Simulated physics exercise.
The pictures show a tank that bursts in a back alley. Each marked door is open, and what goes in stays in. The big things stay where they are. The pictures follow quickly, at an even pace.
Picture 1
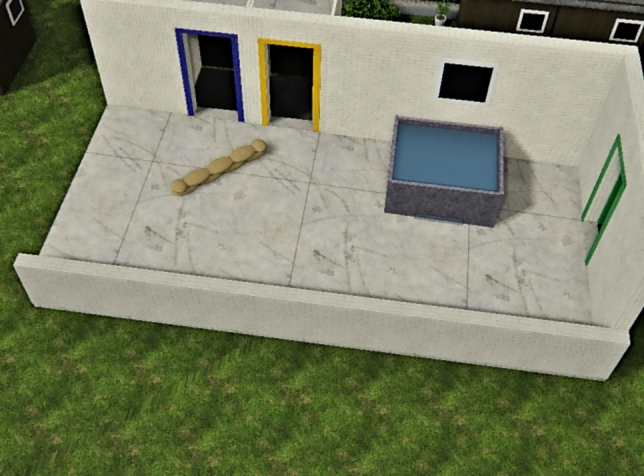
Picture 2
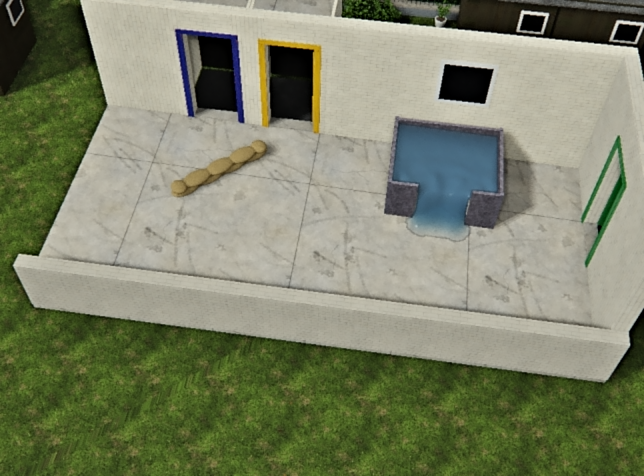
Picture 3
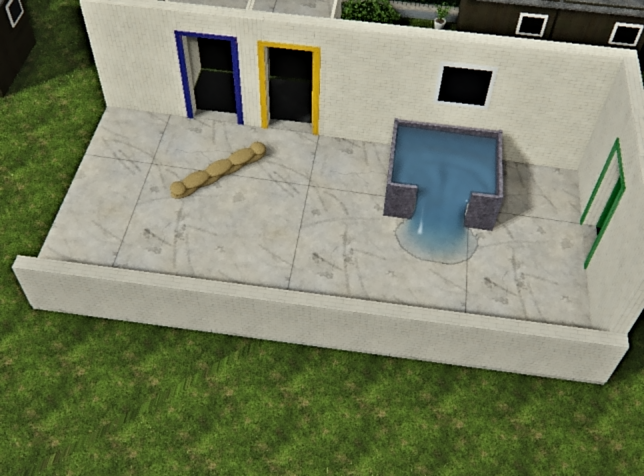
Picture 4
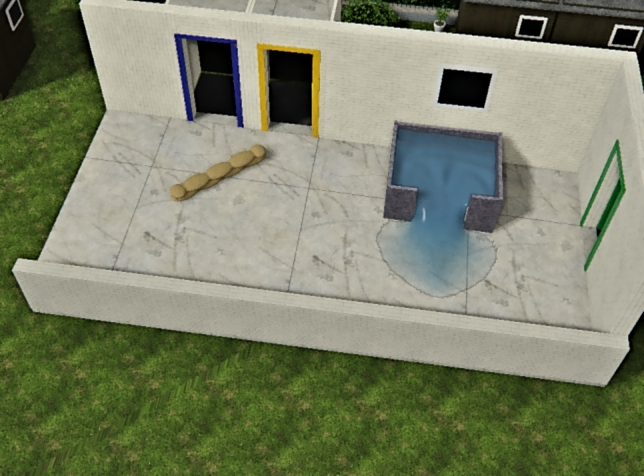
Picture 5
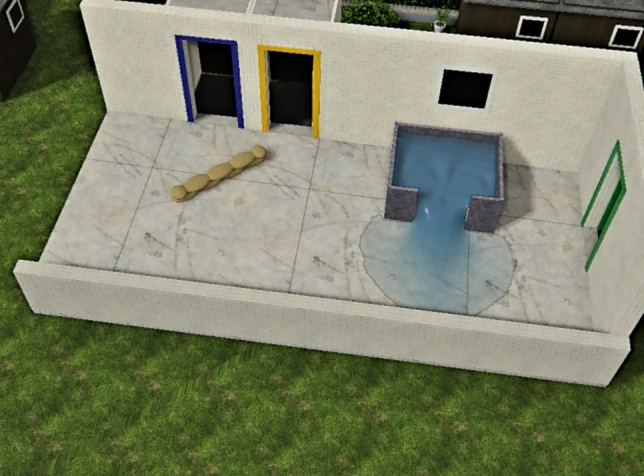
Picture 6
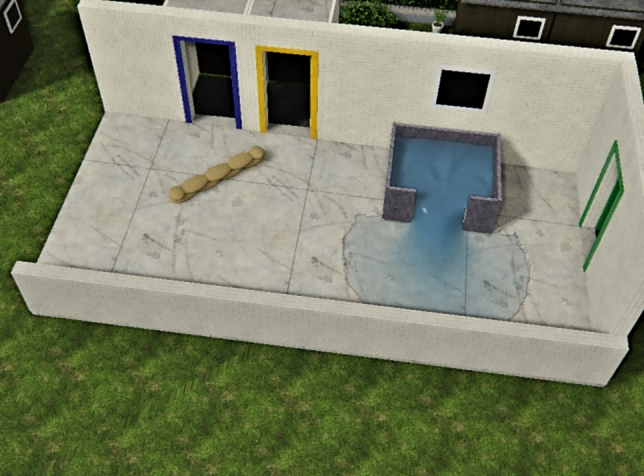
Water pouring through a gap in the front of a stone tank and spreading across pale paving in a walled yard.
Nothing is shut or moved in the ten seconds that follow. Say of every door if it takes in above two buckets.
One by one: The green door lets in a lot; the blue door admits no more than that; the yellow door admits no more than that.
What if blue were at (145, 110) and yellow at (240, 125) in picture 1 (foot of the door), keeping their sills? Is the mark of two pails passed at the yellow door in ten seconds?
Then: Yellow takes less.
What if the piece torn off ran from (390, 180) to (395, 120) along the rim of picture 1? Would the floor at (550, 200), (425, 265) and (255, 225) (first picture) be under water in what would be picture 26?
In that order: Clear, not flooded, under water.
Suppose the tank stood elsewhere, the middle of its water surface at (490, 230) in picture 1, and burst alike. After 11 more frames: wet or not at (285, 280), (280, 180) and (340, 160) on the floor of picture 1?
One after the other: Covered, no water, no water.
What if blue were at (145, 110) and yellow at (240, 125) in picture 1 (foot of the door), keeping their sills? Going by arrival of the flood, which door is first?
The green door.
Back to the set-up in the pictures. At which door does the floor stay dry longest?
I say the blue door.
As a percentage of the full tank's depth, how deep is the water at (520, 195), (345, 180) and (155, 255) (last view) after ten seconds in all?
About 16, 8 and 2 per cent.
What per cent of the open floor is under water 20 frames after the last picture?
Near 60 in a hundred.
A moment on, water covers 25 % of the floor; the green door not reached, the blue door not reached, the yellow door not reached.
Next, water covers 30 % of the floor; the green door wet at the sill, nothing in, the blue door not reached, the yellow door not reached.
Then, water covers 60 % of the floor; the green door under two buckets in, the blue door not reached, the yellow door not reached.
Later, water covers 80 % of the floor; the green door under two buckets in, the blue door not reached, the yellow door wet at the sill, nothing in.
In the end, water covers 80 % of the floor; the green door far over two buckets in, the blue door wet at the sill, nothing in, the yellow door wet at the sill, nothing in.
